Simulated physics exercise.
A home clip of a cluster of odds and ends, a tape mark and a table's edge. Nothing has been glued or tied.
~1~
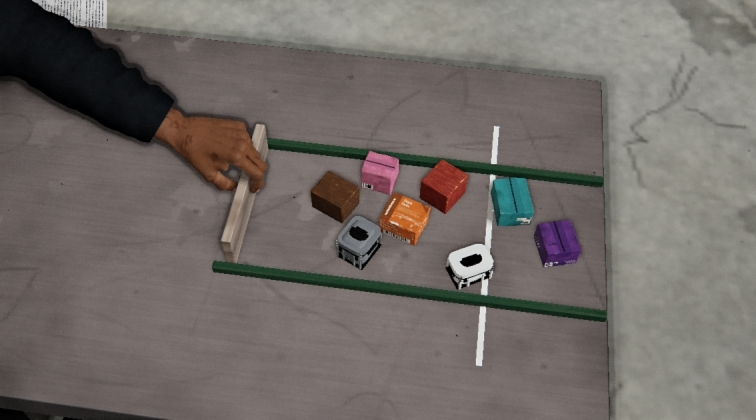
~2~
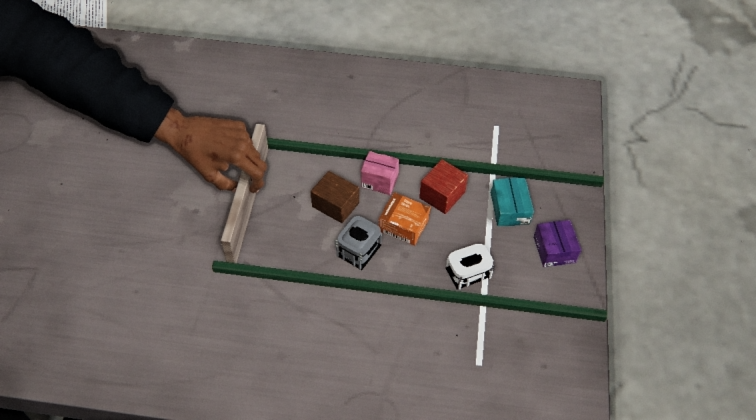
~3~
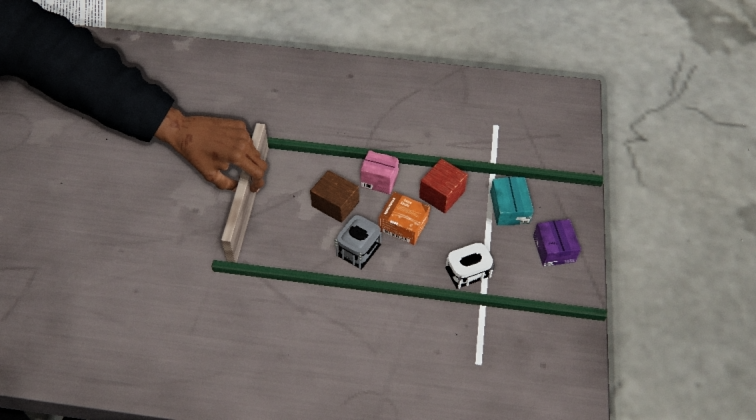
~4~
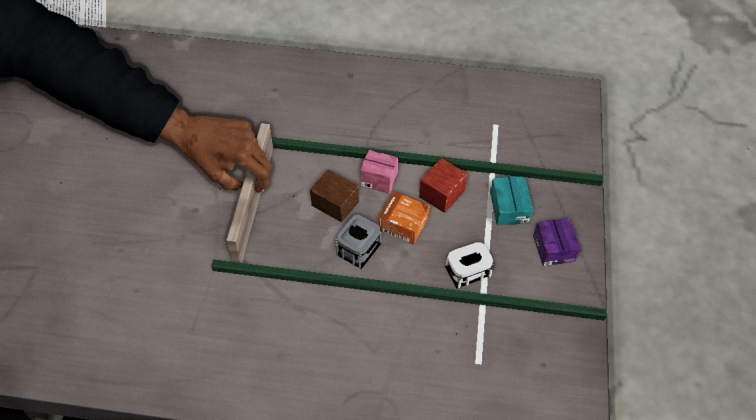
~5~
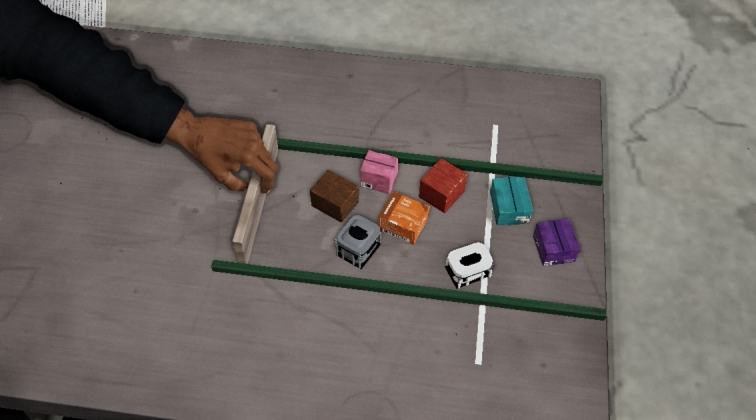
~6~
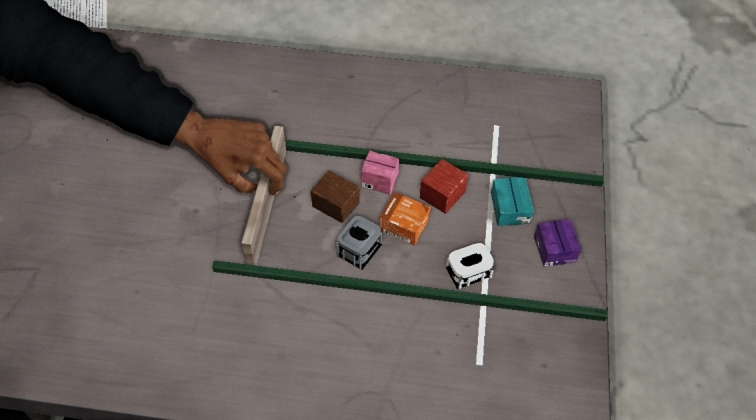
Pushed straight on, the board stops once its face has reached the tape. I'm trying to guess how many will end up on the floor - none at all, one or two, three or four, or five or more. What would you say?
Fallen: Nil.
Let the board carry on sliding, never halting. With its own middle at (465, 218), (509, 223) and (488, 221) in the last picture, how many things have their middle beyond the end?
That makes 0, 0, 0.
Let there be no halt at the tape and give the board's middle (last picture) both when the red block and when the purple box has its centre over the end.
Around (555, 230) first and around (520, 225) second.
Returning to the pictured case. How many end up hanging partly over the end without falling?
The tally is 0.
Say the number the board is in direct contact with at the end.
3 are in contact with it.
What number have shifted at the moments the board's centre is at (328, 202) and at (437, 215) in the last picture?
1 by the first point, 7 by the second.
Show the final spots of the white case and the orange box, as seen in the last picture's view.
About (538, 282), and the other about (539, 243).
Soon after, none off yet; purple box at rest near (557, 243); turquoise box at rest near (512, 201); white case at rest near (470, 266).
In the end, the number that fall off is zero.
